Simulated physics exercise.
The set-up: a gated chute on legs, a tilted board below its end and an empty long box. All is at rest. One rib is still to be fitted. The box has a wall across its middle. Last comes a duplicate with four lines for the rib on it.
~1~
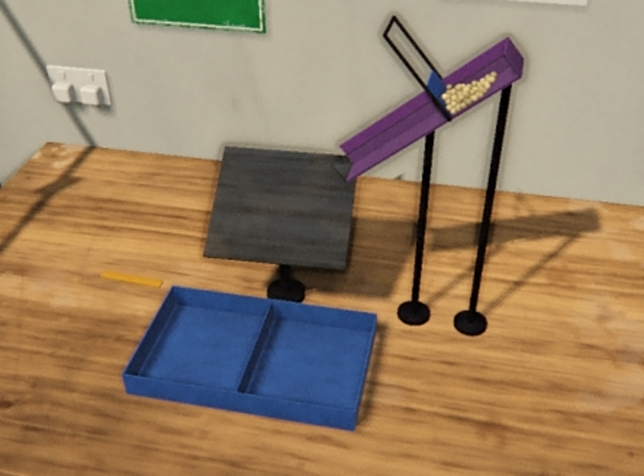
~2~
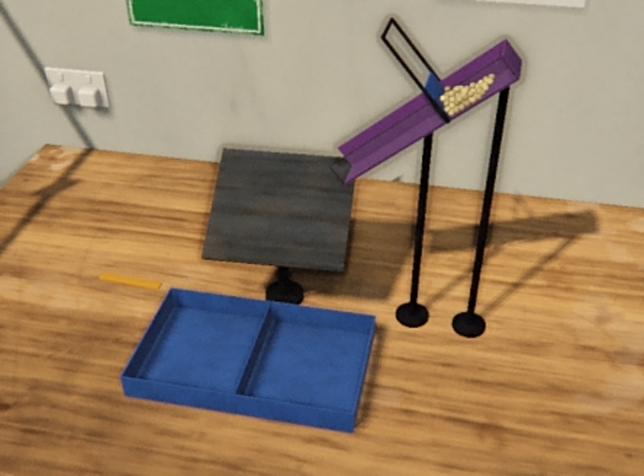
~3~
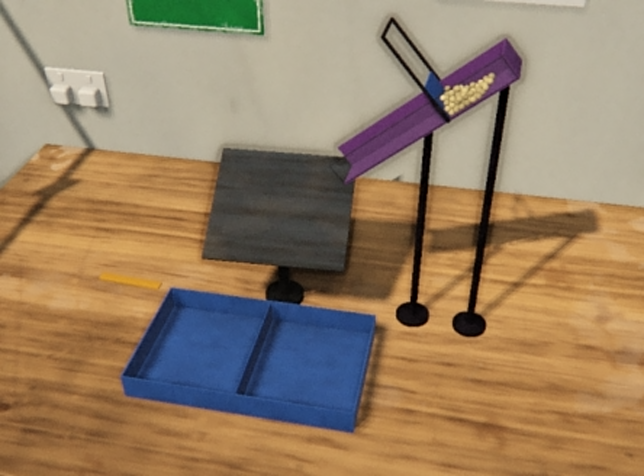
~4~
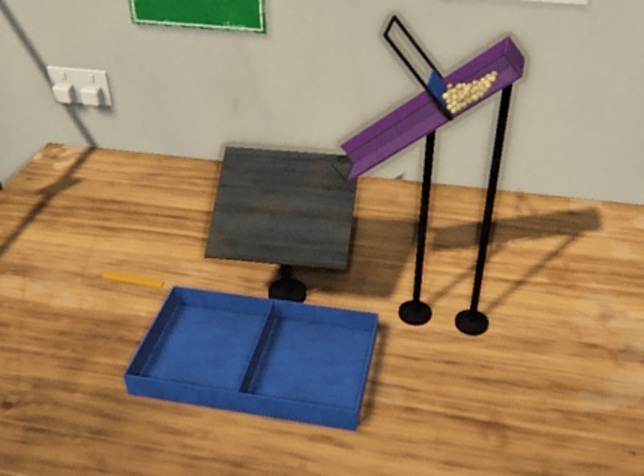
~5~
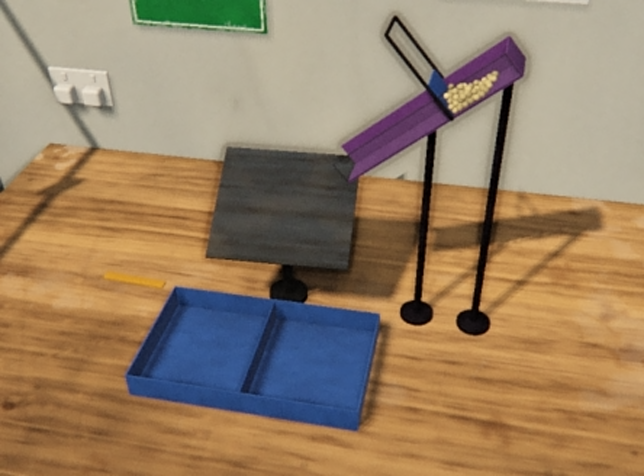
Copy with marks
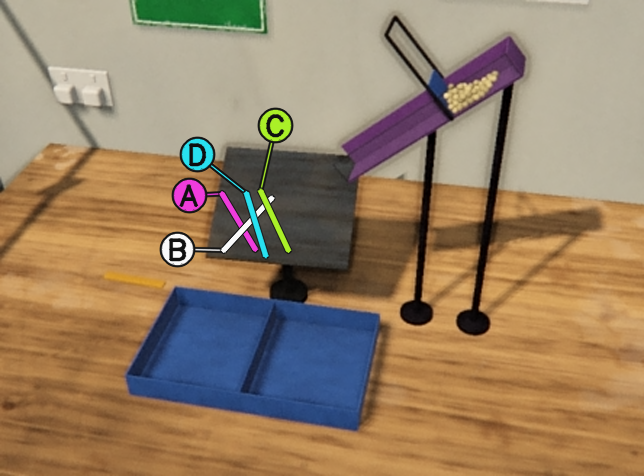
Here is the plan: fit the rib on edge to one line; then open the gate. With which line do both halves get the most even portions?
A.
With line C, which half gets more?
More lands on the right.
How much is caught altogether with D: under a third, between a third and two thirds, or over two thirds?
Over two thirds.
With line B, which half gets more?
The left half.
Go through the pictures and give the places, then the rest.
The first picture shows load behind the gate at (464, 92), soya beans; lip of the chute at (350, 173), sloping fairly steeply.
The second picture shows middle of the board at (281, 207), tilted fairly steeply; middle of its low edge at (271, 265); of its high edge at (290, 153).
The third picture shows front corners of the box at (121, 377) and (353, 413); front end of its middle wall at (234, 394); gate still shut at (431, 84).
The fourth picture shows middle of the load at (465, 91); lip at (351, 173).
The fifth picture shows middle of the load at (466, 91); lip at (352, 173).
On the marked copy, line A from (222, 193) to (255, 249); line B from (271, 198) to (223, 250); line C from (260, 191) to (288, 250); line D from (246, 193) to (265, 255).
Choosing A, of what is caught, about a third in the left half, about two thirds in the right.
Choosing B, of what is caught, most in the left half, a small part in the right.
Choosing C, of what is caught, a small part in the left half, nearly all in the right.
Choosing D, of what is caught, about a quarter in the left half, most in the right.
